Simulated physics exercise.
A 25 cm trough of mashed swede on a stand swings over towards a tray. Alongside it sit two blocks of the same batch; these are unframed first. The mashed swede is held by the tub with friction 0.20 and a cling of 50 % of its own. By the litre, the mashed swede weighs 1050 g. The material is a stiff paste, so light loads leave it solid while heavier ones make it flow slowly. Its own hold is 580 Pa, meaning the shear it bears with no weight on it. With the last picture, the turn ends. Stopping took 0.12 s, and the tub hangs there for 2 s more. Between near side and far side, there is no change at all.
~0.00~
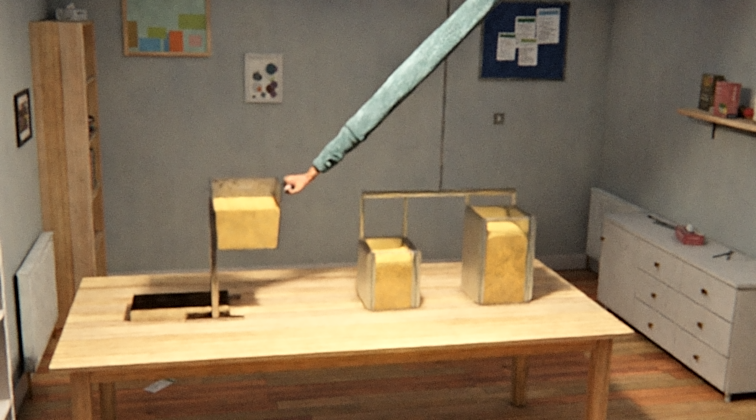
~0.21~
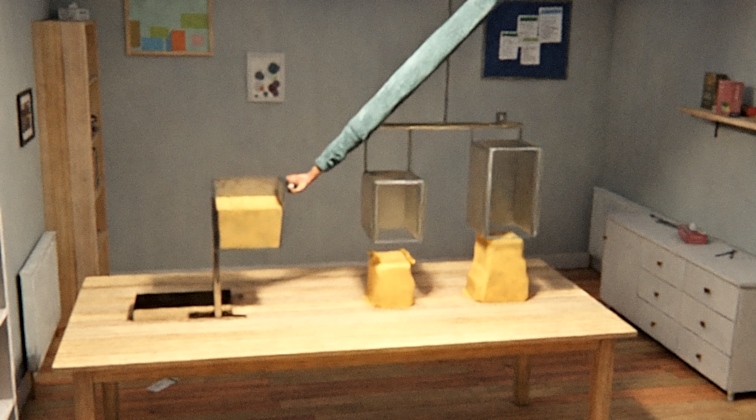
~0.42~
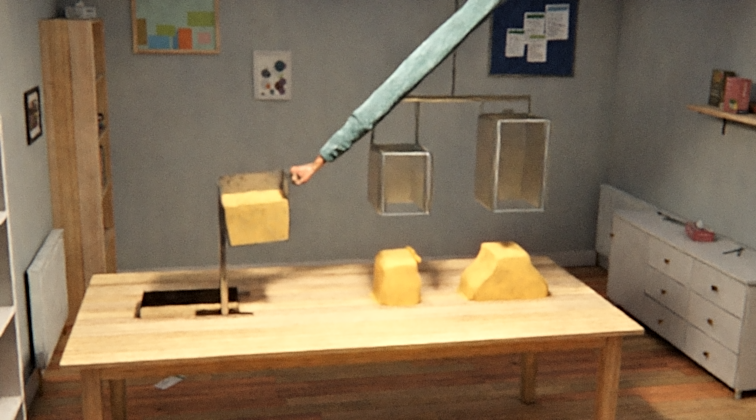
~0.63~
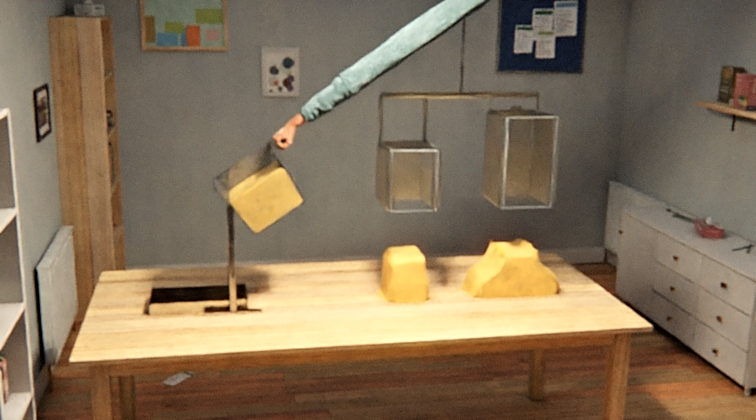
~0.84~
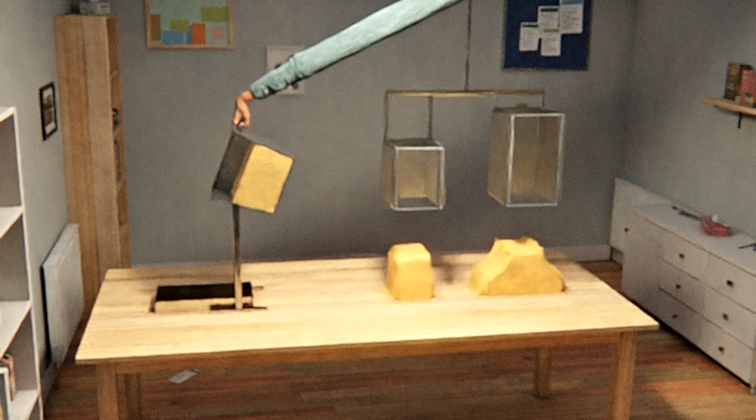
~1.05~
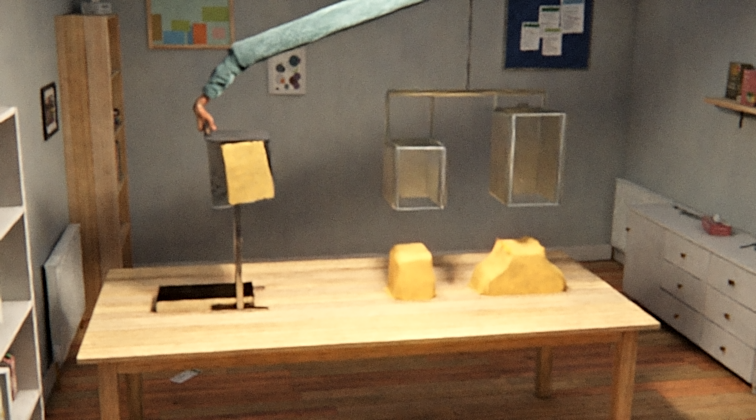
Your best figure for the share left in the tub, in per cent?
I would say about 52 %.
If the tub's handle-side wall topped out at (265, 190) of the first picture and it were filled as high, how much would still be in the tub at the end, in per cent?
I'd say around 100 percent would remain in the tub at the end.
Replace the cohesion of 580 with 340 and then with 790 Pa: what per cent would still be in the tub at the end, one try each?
Respectively, close to 40 % and close to 95 %.
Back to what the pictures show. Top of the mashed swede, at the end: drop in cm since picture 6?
Roughly 14 cm.
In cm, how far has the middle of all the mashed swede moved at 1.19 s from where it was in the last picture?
Around 5 cm.
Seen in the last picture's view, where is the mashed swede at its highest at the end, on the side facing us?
Roughly at pixel (253, 177).
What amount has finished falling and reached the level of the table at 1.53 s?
I'd say close to 0 per cent of it.
After 1.19 s, the tub is at 94 degrees and holds 100 %.
After 1.36 s, the tub is at 94 degrees and holds 75 %.
After 1.53 s, the tub is at 94 degrees and holds 55 %.
After 1.70 s, the tub is at 94 degrees and holds 52 %.
After 3.05 s, the tub is at 94 degrees and holds 52 %.
